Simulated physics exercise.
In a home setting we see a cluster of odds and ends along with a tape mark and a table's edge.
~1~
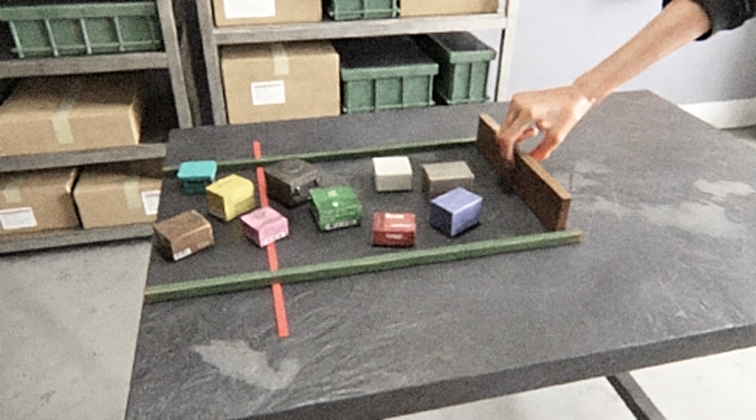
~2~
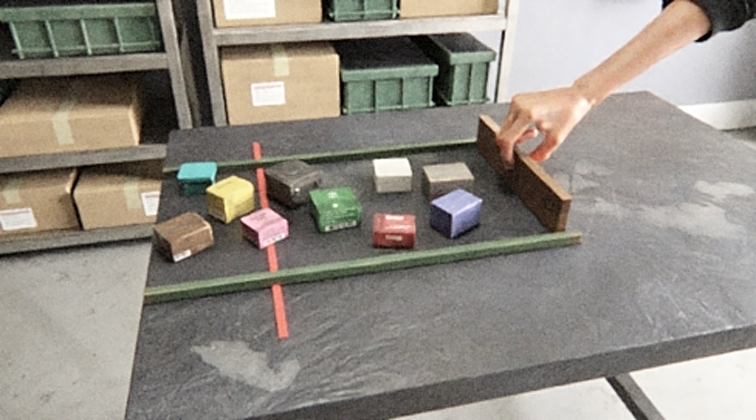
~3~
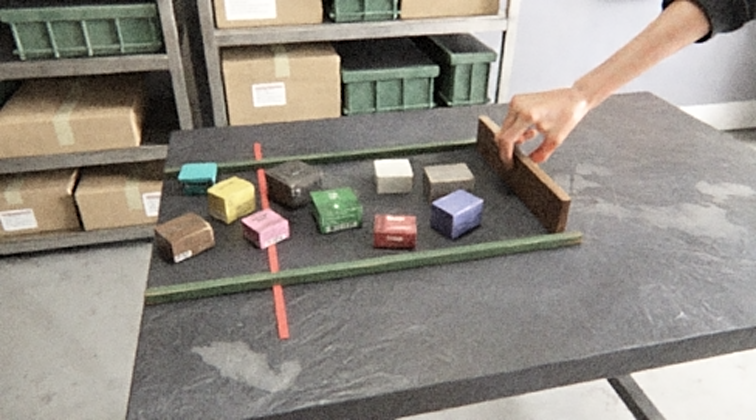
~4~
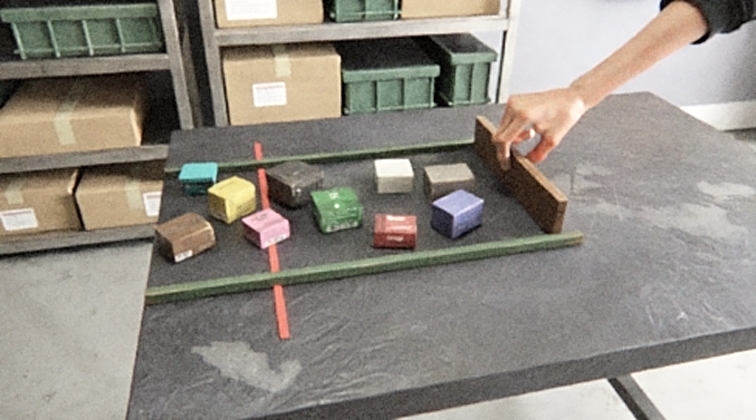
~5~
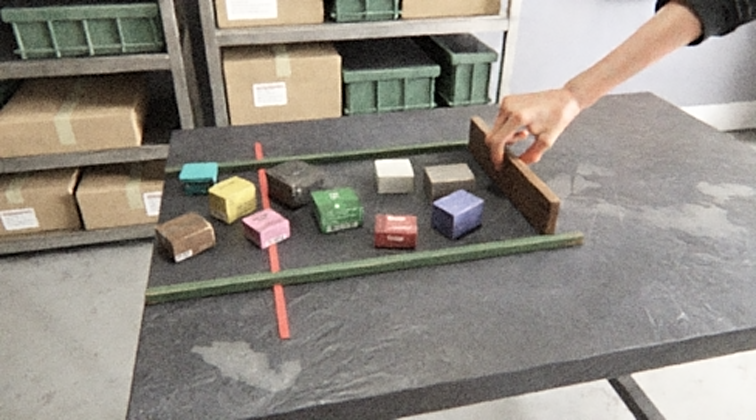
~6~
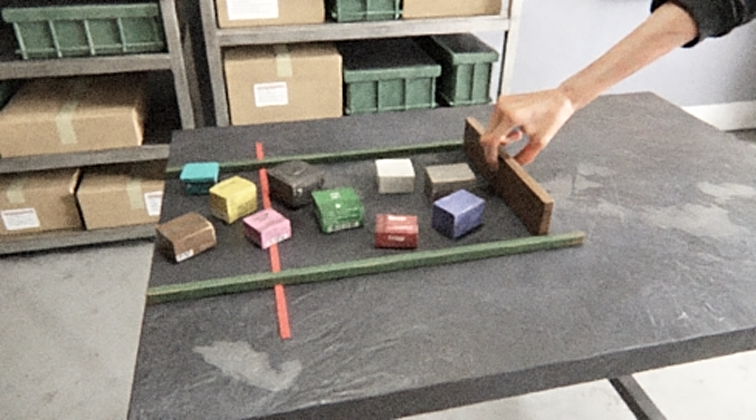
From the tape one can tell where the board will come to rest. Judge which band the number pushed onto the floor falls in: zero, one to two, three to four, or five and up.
The count that drops over the edge is just one or a pair.
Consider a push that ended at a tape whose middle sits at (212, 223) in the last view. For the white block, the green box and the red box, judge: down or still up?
The white block is still there; as for the green box, it is no longer there; and the red box is still there.
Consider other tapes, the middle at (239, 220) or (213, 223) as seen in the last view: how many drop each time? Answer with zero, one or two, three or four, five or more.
Result, try 1: 3 or 4; try 2: Five or over.
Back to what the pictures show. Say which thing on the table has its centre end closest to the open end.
Foremost is the pink box.
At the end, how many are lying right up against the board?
4.
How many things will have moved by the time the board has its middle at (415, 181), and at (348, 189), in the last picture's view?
One spot: 4. Other spot: 7.
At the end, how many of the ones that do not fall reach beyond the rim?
3 is the number.
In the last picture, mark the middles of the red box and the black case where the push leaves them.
You'll find the red box at roughly (258, 261) and the black case at roughly (207, 187).
Soon after, none off yet; brown box at rest near (186, 236); turquoise case at rest near (201, 179); yellow box at rest near (233, 199).
After that, none off yet; brown box displaced about its own width near (157, 240); turquoise case at rest near (201, 179); yellow box displaced about its own width near (203, 203).
In the end, the number that fall off is one or two; gone, brown box.
